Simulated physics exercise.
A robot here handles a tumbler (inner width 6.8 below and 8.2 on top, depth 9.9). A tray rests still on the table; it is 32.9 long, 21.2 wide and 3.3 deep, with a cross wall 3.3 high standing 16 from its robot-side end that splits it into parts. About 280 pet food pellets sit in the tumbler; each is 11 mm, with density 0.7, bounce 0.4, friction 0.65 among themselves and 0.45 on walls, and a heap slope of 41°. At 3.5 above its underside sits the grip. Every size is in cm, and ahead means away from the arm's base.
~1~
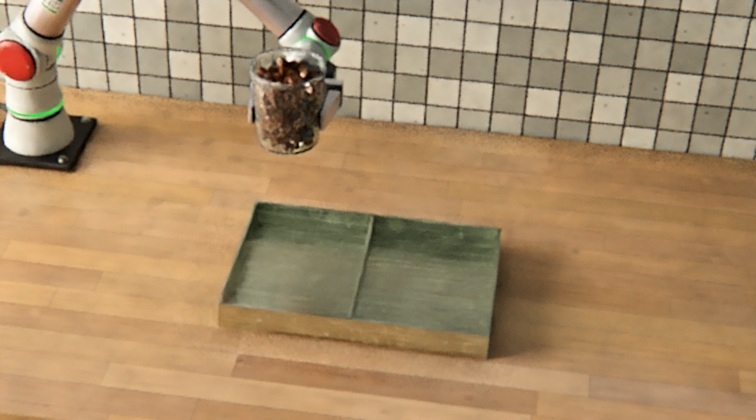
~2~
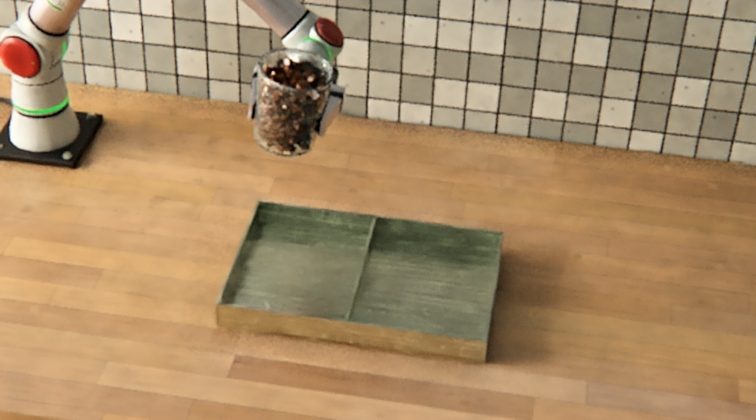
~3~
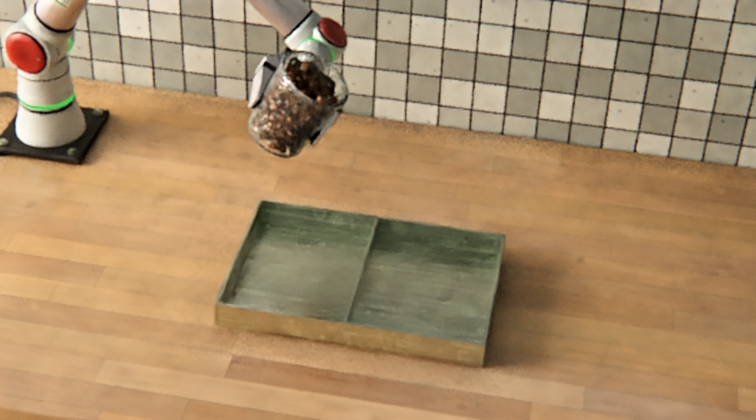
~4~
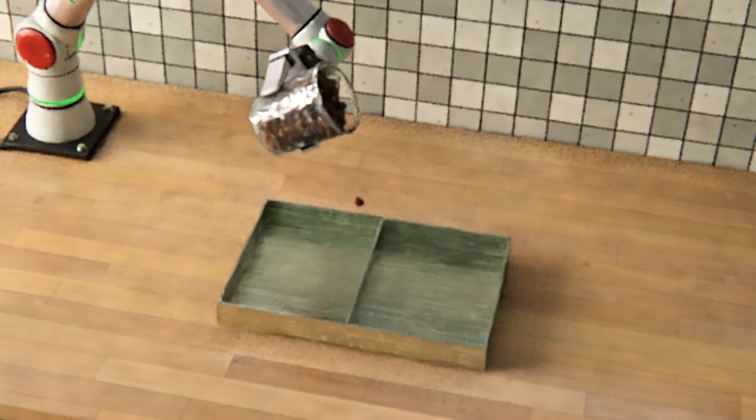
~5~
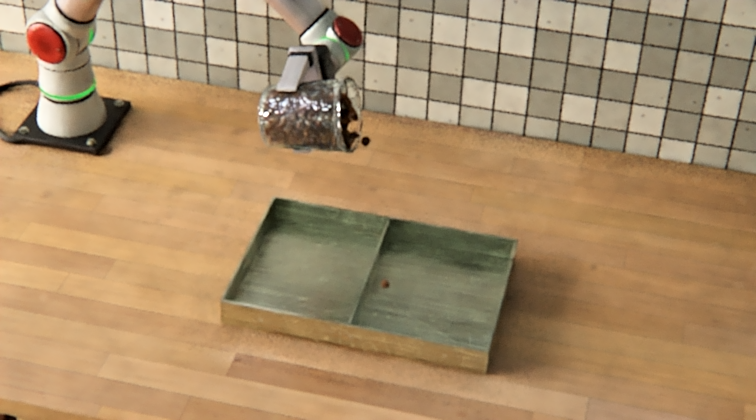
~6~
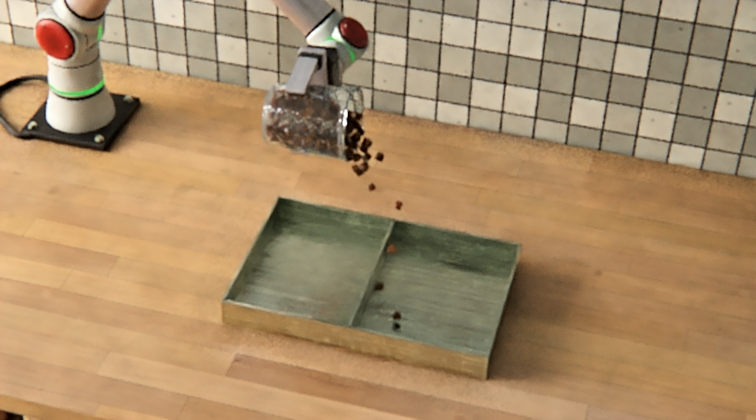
On a wooden counter, a robot arm tilting a clear tumbler of brown pellets, a few dropping into a divided green tray.
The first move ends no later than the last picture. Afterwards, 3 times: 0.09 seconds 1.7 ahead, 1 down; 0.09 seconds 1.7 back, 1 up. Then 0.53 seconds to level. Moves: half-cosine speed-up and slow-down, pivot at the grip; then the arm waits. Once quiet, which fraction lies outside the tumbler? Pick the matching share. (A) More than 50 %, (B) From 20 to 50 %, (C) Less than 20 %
The answer is B.
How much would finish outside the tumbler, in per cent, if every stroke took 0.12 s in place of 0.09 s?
Estimate for that case: 25 %.
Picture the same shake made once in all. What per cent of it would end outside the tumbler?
In that case it would be roughly 25 per cent.
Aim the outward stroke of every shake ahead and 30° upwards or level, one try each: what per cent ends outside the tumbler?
Estimates, in order: 70 % then 60 %.
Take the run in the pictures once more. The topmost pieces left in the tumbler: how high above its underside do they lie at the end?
Height at rest: Approx. 9.5 cm.
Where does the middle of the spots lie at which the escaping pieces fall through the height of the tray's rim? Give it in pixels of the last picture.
Centre: About (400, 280).
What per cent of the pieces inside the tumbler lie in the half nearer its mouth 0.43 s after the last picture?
Near 45 in a hundred.
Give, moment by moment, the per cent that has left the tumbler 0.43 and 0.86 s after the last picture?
I'd put it near 25 percent first and near 35 percent later.
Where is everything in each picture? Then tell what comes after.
Tumbler middle at (288, 104), level; upper third of the load around (288, 85), from x 260 to 315, top at y 60; 284 in the tumbler, in the first frame.
Tumbler middle at (290, 105), tilted 8° forward; upper third of the load around (291, 86), from x 260 to 320, top at y 60, in the second frame.
Tumbler middle at (294, 108), tilted 30° forward; upper third of the load around (298, 91), from x 255 to 335, top at y 65, in the third frame.
Tumbler middle at (302, 112), tilted 56° forward; upper third of the load around (308, 97), from x 260 to 360, top at y 75; 283 in the tumbler, 1 in flight or on a rim, in the fourth frame.
Tumbler middle at (309, 116), tilted 78° forward; upper third of the load around (311, 101), from x 270 to 385, top at y 90; 282 in the tumbler, 1 in the far-side part, 1 in flight or on a rim, in the fifth frame.
Tumbler middle at (312, 119), tilted 86° forward; upper third of the load around (305, 106), from x 270 to 400, top at y 90; 273 in the tumbler, 2 in the far-side part, 9 in flight or on a rim, in the sixth frame.
Then, 0.43 s later, tilted 86° forward, highest piece 26 above the table; 209 in the tumbler, 53 in the far-side part, 4 in the robot-side part, 18 in flight or on a rim.
Then, 0.86 s later, tilted 30° forward, highest piece 30 above the table; 187 in the tumbler, 84 in the far-side part, 11 in the robot-side part, 2 in flight or on a rim.
Then, 1.27 s later, level, highest piece 31 above the table; 187 in the tumbler, 85 in the far-side part, 12 in the robot-side part.
Then, 2.32 s later, level, highest piece 31 above the table; 187 in the tumbler, 85 in the far-side part, 12 in the robot-side part.
At rest, 187 in the tumbler, 85 in the far-side part, 12 in the robot-side part. That is 34 % outside the tumbler.
